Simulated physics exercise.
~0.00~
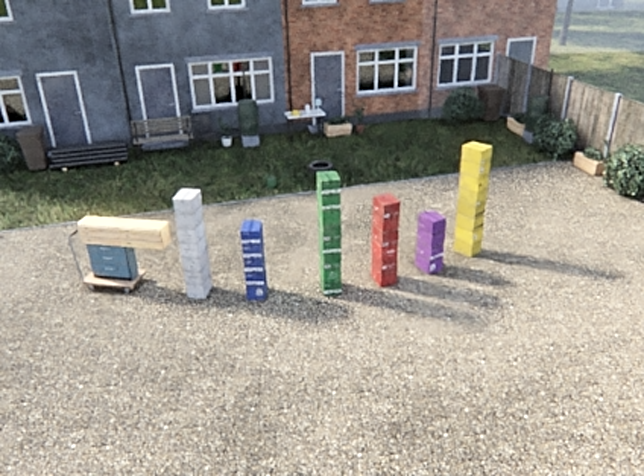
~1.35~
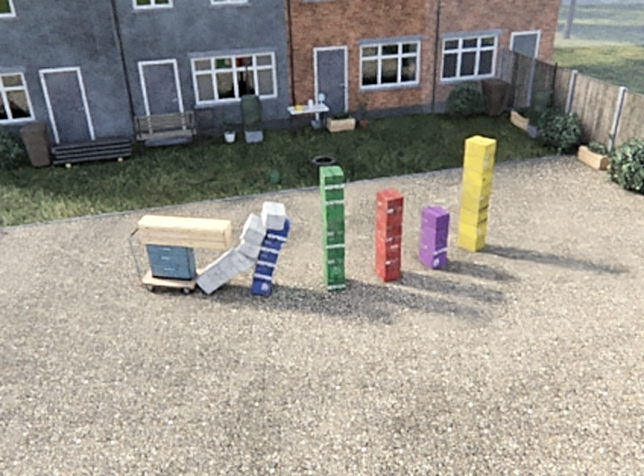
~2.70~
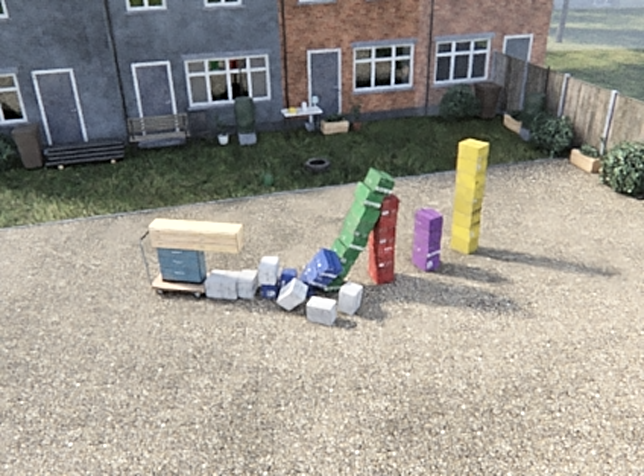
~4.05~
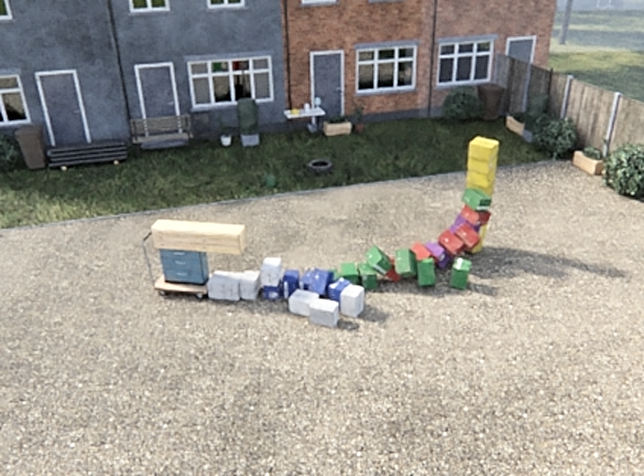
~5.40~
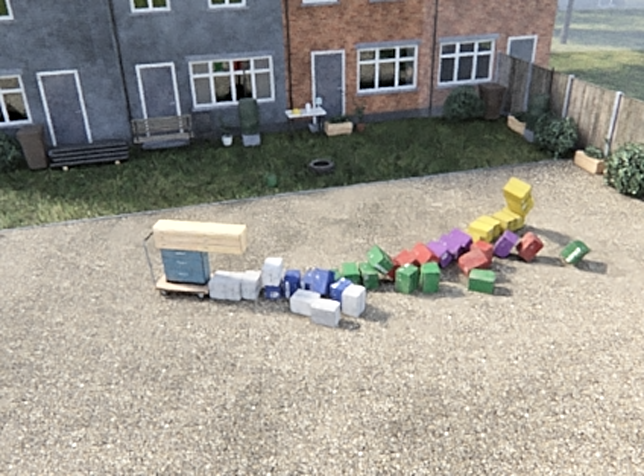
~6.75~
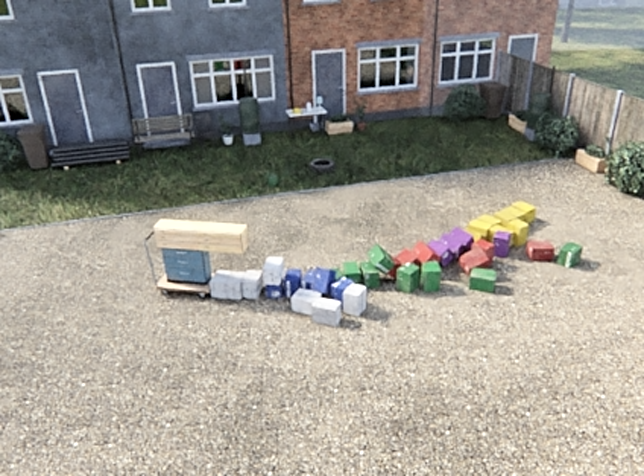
Coloured carton stacks toppling left to right on gravel after a loaded trolley rolls into the white one, ending scattered in a line.
